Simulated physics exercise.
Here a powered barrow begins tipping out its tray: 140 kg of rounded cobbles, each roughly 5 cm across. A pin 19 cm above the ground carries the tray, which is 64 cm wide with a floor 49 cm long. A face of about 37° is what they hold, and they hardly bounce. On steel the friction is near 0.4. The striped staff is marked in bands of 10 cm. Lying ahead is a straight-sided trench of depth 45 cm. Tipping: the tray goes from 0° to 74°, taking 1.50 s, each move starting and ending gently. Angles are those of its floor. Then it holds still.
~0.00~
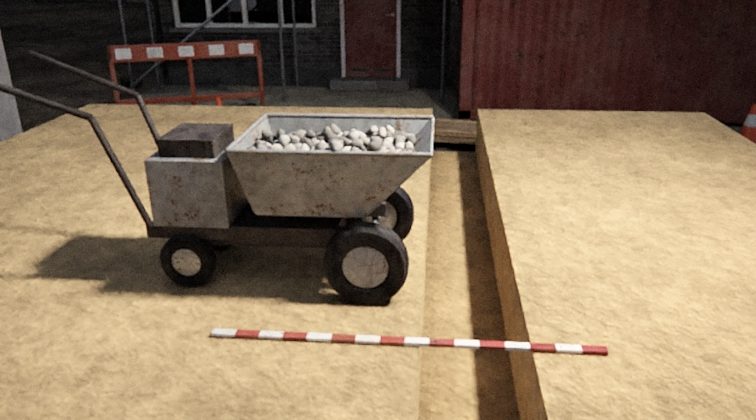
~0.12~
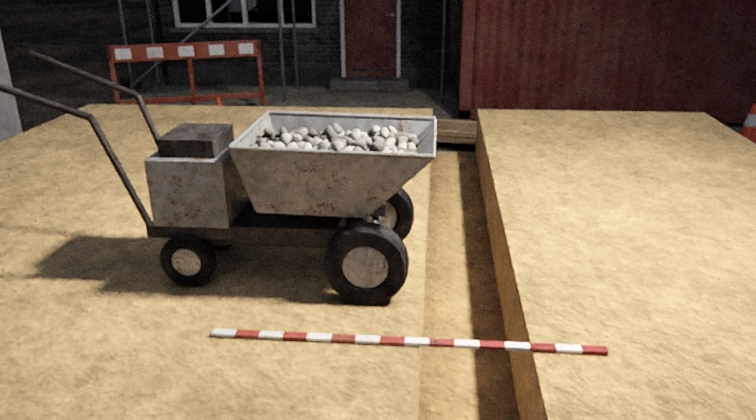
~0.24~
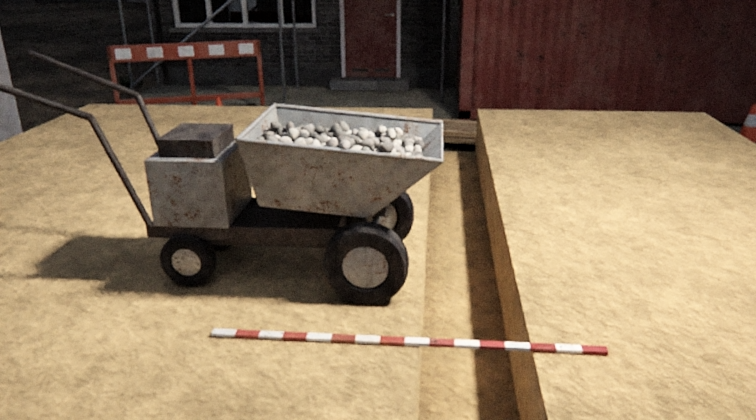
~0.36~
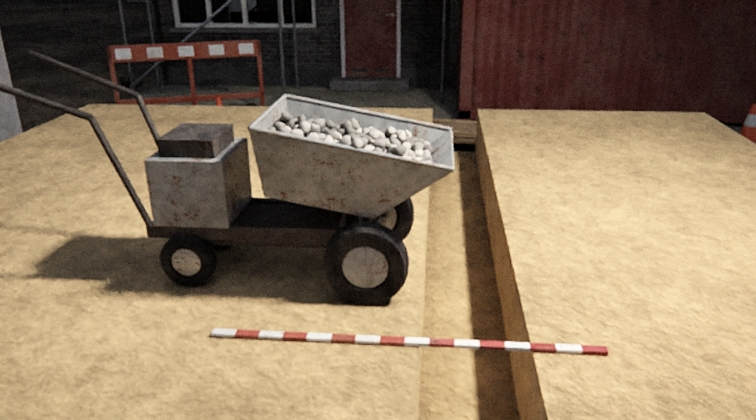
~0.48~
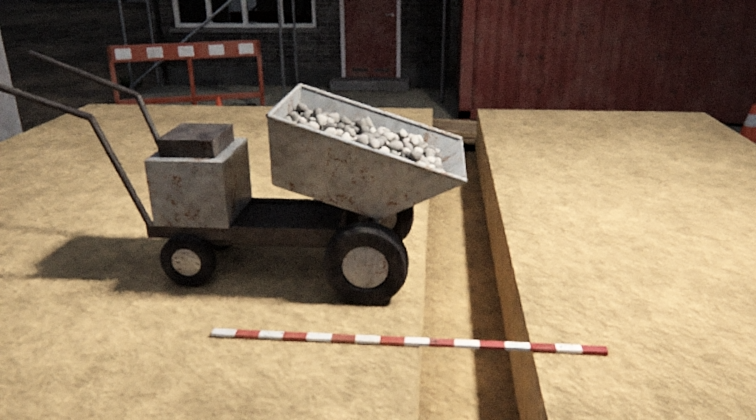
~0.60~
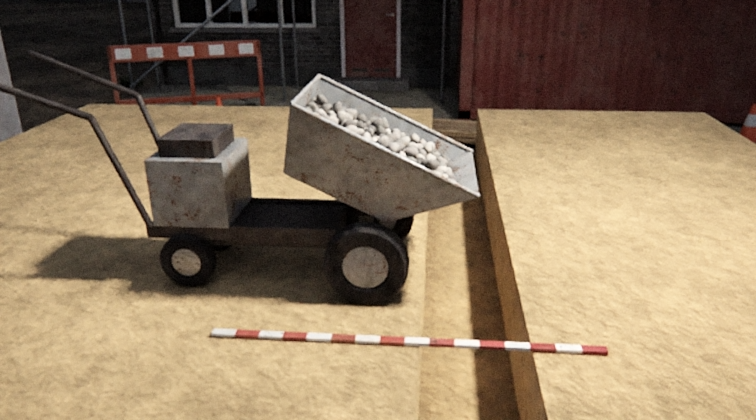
A small motorised barrow loaded with pale stones steadily tilting its grey tray forward beside a narrow trench on sandy ground.
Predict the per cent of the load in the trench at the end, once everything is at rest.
Near 53 per cent.
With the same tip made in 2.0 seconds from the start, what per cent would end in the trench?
It would be near 55 per cent.
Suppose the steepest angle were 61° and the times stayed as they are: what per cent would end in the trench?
About 55%.
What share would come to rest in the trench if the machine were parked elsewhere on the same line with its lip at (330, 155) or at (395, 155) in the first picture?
About 95 per cent from the first spot, about 90 from the second.
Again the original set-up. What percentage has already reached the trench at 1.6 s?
Something like 15 in a hundred.
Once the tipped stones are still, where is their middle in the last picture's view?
Their centre sits close to (507, 334).
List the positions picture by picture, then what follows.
The first frame shows lip at (432, 155), floor tilted 0°, highest stones at (323, 135).
In the second frame, the tray is at 1°, its lip at (434, 157); the top of the load is at (325, 134); the stones move at 0.2 m/s on average.
The third frame shows lip at (442, 162), floor tilted 5°, highest stones at (301, 131); the stones move at 0.3 m/s on average.
The fourth frame shows lip at (454, 170), floor tilted 11°, highest stones at (300, 124); the stones move at 0.4 m/s on average.
The fifth frame shows lip at (466, 182), floor tilted 18°, highest stones at (306, 115); the stones move at 0.5 m/s on average.
In the sixth frame, the tray is at 26°, its lip at (479, 196); the top of the load is at (324, 107); the stones move at 0.6 m/s on average.
After 1.1 s the floor is at 62°; 99 % in the tray, 1 % in the trench; the foremost stones are at (514, 250).
After 1.6 s the floor is at 74°; 49 % in the tray, 17 % in the trench, 34 % past the trench; the foremost stones are at (630, 281).
After 2.0 s the floor is at 74°; 22 % in the tray, 30 % in the trench, 48 % past the trench; the foremost stones are at (697, 284).
After 3.9 s the floor is at 74°; 0 % in the tray, 53 % in the trench, 47 % past the trench; the foremost stones are at (732, 290).
